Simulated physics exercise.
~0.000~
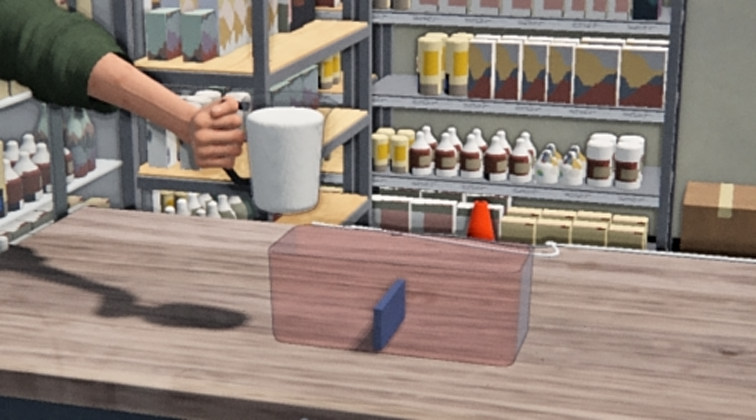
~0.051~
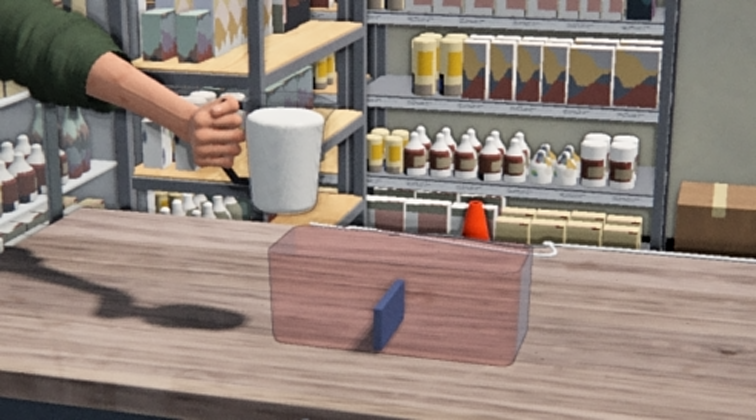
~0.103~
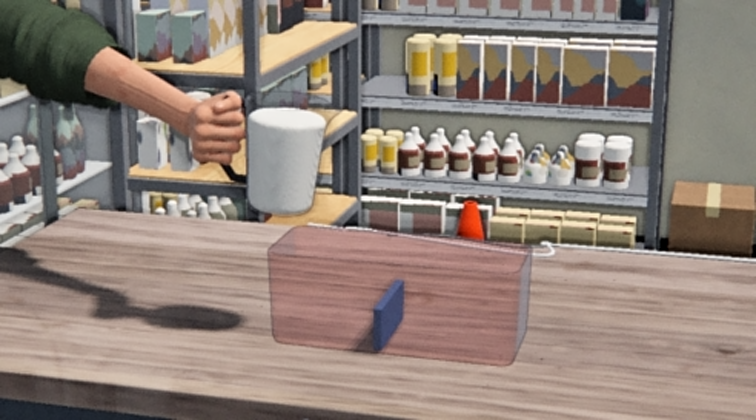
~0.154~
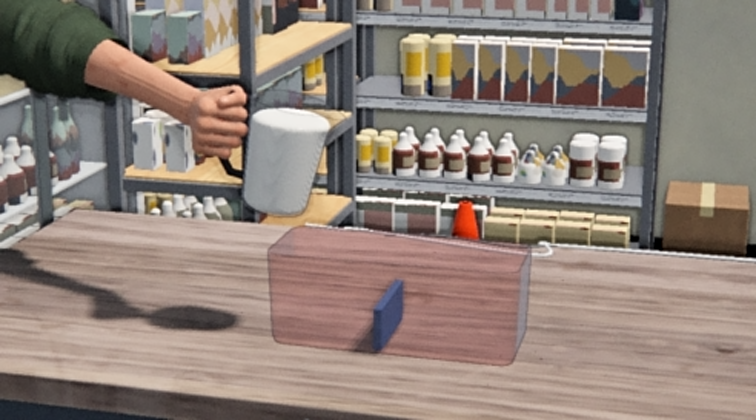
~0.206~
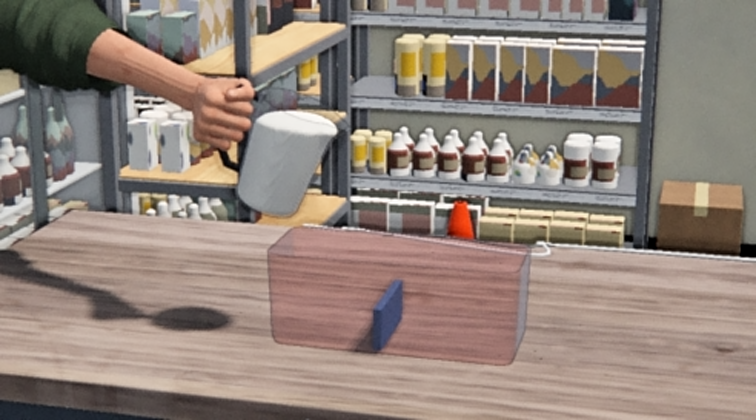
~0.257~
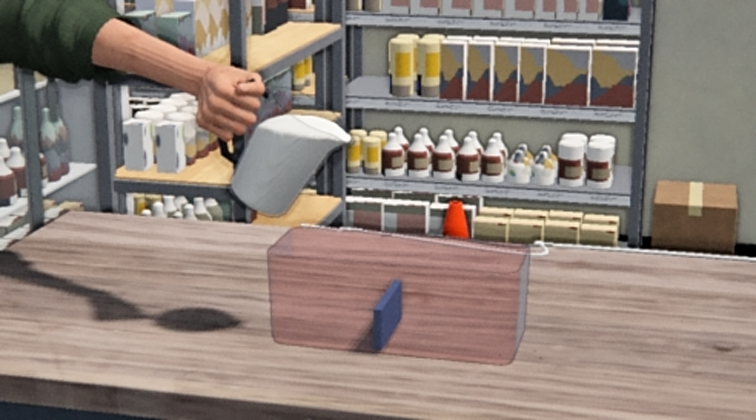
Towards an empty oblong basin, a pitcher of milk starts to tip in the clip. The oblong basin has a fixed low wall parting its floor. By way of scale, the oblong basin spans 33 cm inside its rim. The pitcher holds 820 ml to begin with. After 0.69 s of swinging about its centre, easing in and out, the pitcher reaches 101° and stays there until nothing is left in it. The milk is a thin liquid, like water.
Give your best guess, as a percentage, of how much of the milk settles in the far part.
I would say 44 per cent of it settles there.
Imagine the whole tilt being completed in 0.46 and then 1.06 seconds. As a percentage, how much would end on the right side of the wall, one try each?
It comes to 40 per cent, and then 50 per cent.
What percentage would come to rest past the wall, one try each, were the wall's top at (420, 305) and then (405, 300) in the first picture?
Respectively close to 5 and 15 %.
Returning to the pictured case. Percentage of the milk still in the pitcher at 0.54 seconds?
Close to 66 in a hundred.
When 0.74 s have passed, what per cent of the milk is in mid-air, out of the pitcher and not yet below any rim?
12 per cent, roughly.
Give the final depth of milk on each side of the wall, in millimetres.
Around 26 mm deep on the left, around 16 mm deep on the right.
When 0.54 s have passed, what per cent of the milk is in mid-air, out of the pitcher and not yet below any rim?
Some 18 per cent.
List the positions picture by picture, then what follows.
In the first picture, it leans 0°; its right rim is at (338, 104); the milk meets the walls at (250, 113) and (325, 118); the oblong basin's rim runs from (282, 239) to (527, 260); the wall's top is at (390, 295).
In the second picture, it leans 1°; its right rim is at (339, 106); the milk meets the walls at (251, 112) and (324, 119).
In the third picture, it leans 6°; its right rim is at (342, 111); the milk meets the walls at (253, 112) and (326, 122).
In the fourth picture, it leans 12°; its right rim is at (346, 118); the milk meets the walls at (256, 113) and (331, 124).
In the fifth picture, it leans 21°; its right rim is at (351, 130); the milk meets the walls at (256, 127) and (338, 128).
In the sixth picture, it leans 31°; its right rim is at (355, 143); the milk meets the walls at (254, 137) and (349, 134).
After 0.54 s the tilt is 89° and 66 per cent is still to pour, 2 is left of the wall and 14 right of it.
After 0.74 s the tilt is 101° and 24 per cent is still to pour, 32 is left of the wall and 31 right of it.
After 0.96 s the tilt is 101° and 5 per cent is still to pour, 48 is left of the wall and 44 right of it.
After 1.19 s the tilt is 101° and 0 per cent is still to pour, 55 is left of the wall and 44 right of it.
In the end 55 per cent lies left of the wall, 44 right of it and 1 outside.
